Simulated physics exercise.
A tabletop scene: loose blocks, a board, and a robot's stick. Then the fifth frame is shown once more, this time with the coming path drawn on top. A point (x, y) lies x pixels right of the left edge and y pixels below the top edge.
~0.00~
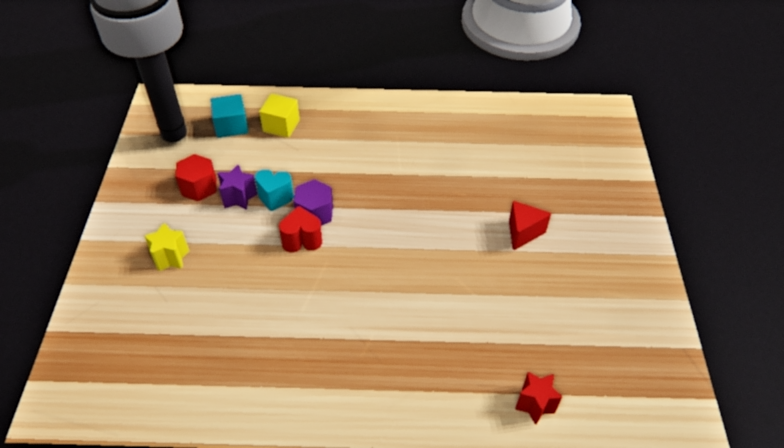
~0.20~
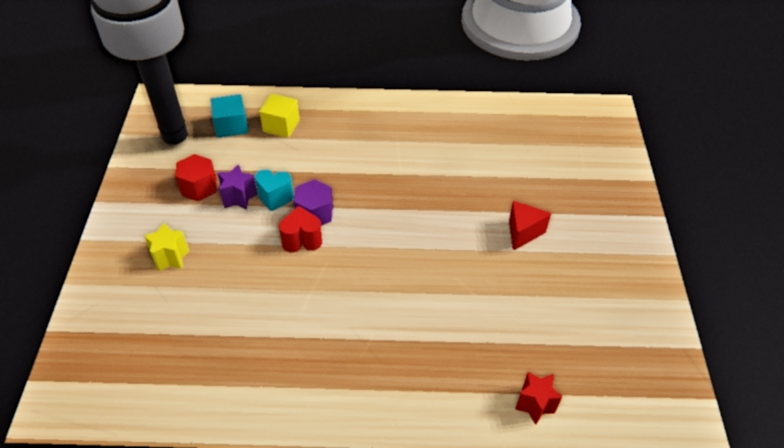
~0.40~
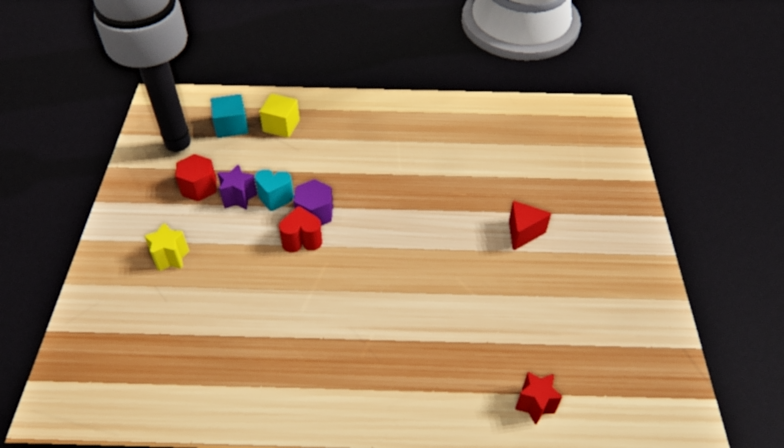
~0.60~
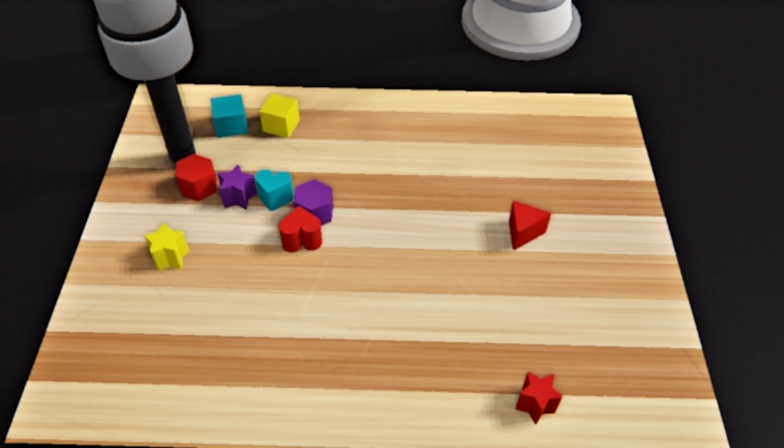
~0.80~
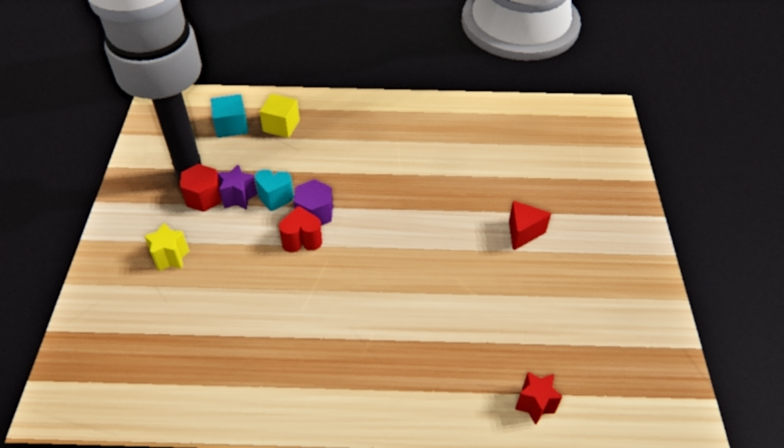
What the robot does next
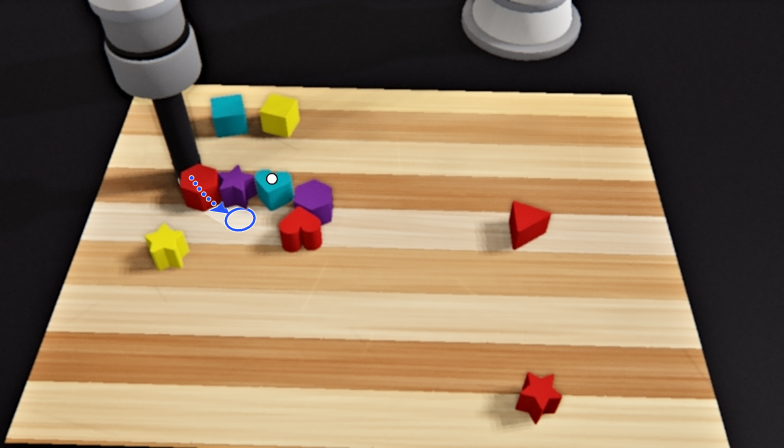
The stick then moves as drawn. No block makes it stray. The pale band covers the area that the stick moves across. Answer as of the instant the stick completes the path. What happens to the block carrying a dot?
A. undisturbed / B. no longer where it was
Choice B: No longer where it was.
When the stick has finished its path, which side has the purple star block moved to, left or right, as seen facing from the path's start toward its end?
Heads left.
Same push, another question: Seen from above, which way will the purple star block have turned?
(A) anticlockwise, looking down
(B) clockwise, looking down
The correct letter is A.
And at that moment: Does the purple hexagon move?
Answer: No.
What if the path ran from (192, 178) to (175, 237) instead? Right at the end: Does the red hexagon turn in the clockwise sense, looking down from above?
I believe not.
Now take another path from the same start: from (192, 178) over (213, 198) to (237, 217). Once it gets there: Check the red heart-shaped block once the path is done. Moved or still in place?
By the last moment, the red heart-shaped block will still be in its place.
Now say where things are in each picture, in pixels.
In the first picture, lower end of the stick at (174, 134), tops of blocks, red hexagon at (193, 167), purple star block at (234, 178), turquoise heart-shaped block at (272, 179), red heart-shaped block at (299, 221), purple hexagon at (313, 194).
In the second picture, stick at (175, 137), blocks as before.
In the third picture, stick at (178, 144), blocks as before.
In the fourth picture, stick at (183, 156), blocks as before.
In the fifth picture, stick at (190, 173), red hexagon at (198, 178), purple star block at (234, 178), turquoise heart-shaped block at (272, 179), red heart-shaped block at (299, 221), purple hexagon at (313, 194).
The drawn path runs from (192, 178) by way of (211, 201) to (240, 219); the dot is on the turquoise heart-shaped block.
On the path given first. Halfway along, stick at (210, 196); red hexagon at (212, 205), turned 25° clockwise; purple star block at (240, 179), turned 25° anticlockwise.
At the end, stick at (239, 214); red hexagon at (224, 225), turned 60° clockwise; purple star block at (265, 186), turned 70° anticlockwise; turquoise heart-shaped block at (291, 173), turned 25° anticlockwise; red heart-shaped block not moved; purple hexagon not moved.
